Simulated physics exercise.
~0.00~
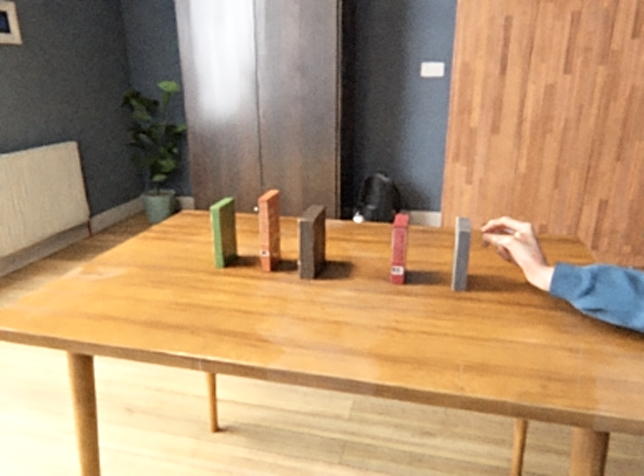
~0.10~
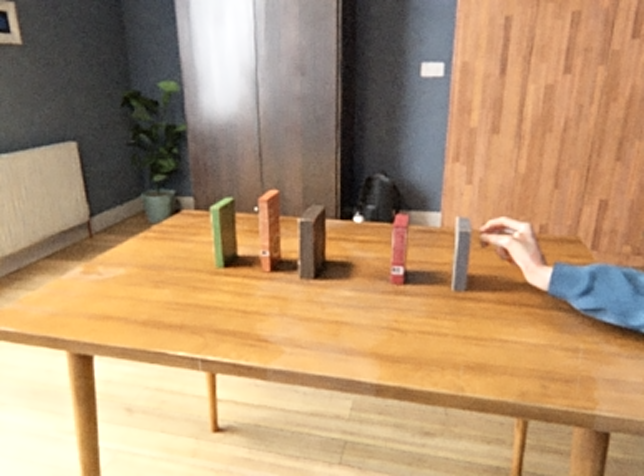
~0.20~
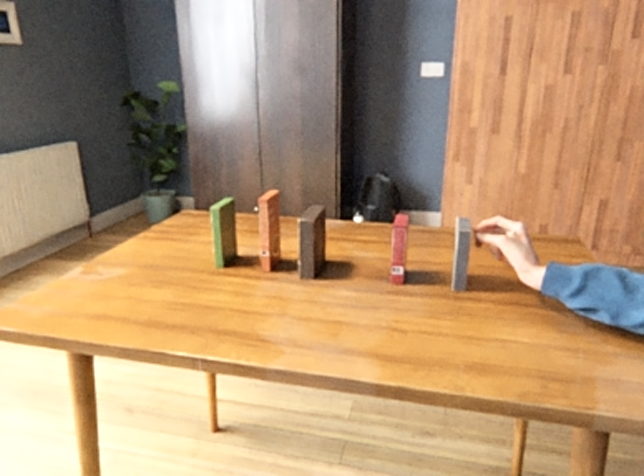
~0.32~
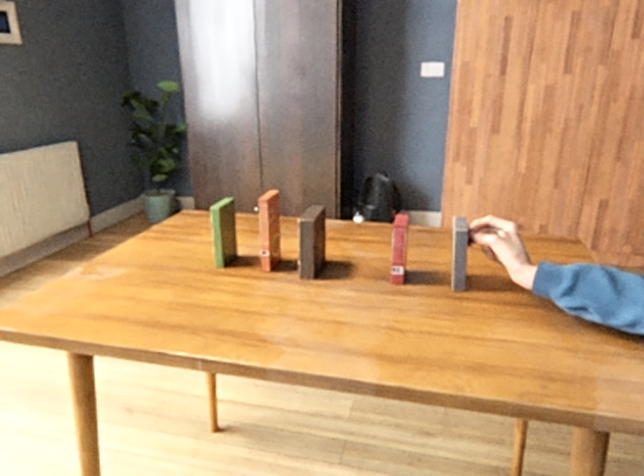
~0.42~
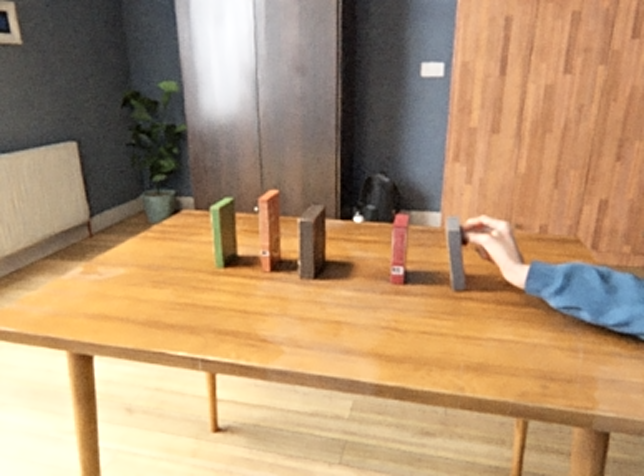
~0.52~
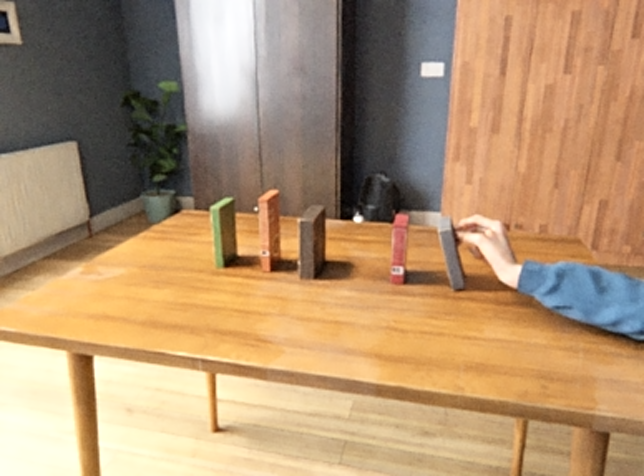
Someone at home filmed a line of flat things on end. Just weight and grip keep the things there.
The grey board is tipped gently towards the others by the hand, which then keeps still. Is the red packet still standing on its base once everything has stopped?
The piece is bowled down.
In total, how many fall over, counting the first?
That makes 2 altogether.
By 0.72 s, grey board 57° over; red packet tilted by 8° near (395, 248).
By 0.82 s, grey board 84° over; red packet tilted by 38° near (376, 249).
By 0.92 s, grey board 90° over; red packet on its side near (354, 268).
When it is over (1.5 s), lying over on the table, red packet; the other 2 as before. End places, in pixels of the last picture, red packet near (353, 267).
